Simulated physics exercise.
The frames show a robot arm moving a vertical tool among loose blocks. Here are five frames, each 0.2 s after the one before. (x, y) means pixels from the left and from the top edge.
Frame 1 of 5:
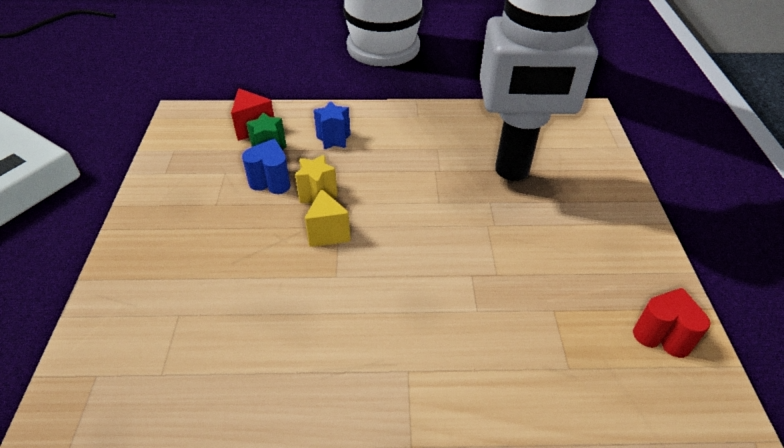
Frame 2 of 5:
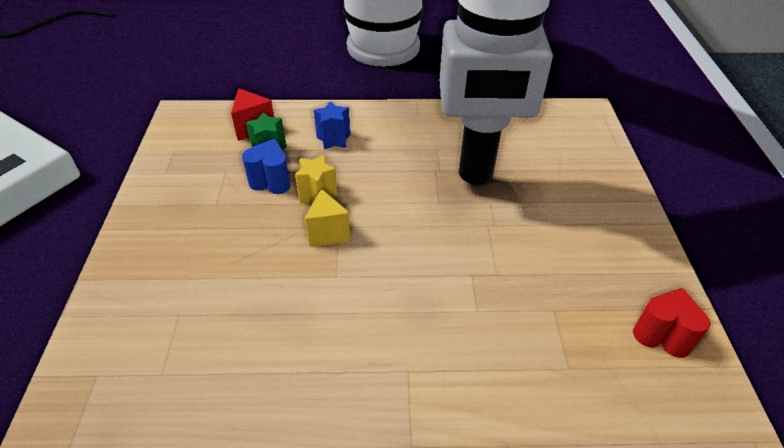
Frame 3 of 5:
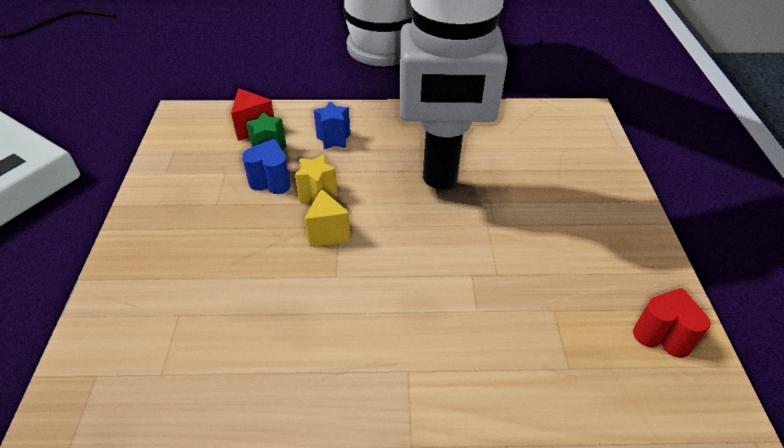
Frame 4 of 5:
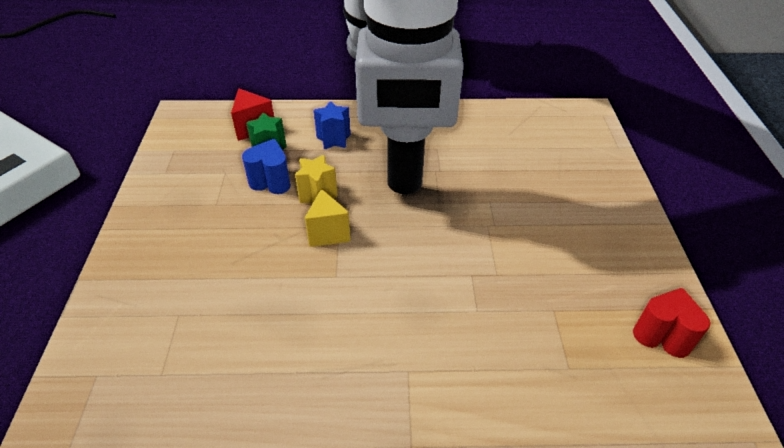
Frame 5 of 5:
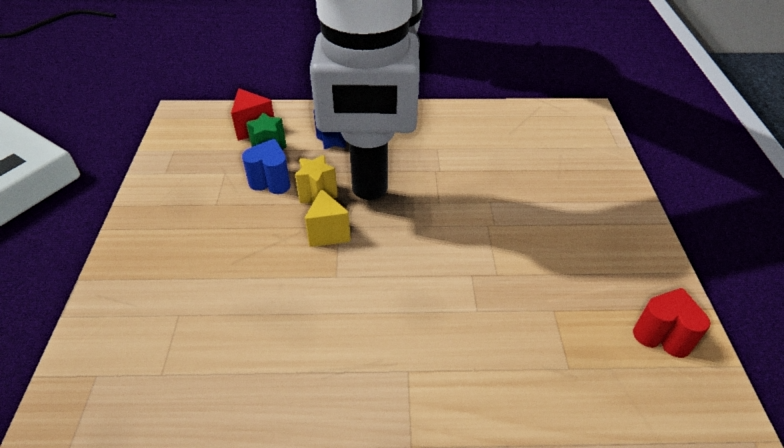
On a light wooden board over a purple surface, a robot arm moves its upright black tool steadily leftward from the upper right toward the yellow star, while the coloured blocks all stay still.
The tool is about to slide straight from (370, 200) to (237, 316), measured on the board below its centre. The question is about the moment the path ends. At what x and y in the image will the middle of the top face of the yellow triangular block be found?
It is at (195, 311).
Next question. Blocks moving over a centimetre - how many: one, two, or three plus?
I'm going with one.
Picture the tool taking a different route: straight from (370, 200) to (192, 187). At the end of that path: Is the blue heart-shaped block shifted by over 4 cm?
I expect so.
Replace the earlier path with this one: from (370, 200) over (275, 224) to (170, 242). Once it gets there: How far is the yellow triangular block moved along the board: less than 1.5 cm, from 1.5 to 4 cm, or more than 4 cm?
Band: Under 1.5 cm.
What follows on the original path. One third of the way, tool at (330, 223); yellow triangular block at (304, 224).
Two thirds of the way, tool at (285, 262); yellow triangular block at (253, 265).
At the end, tool at (234, 305); yellow star in place; yellow triangular block at (195, 311).
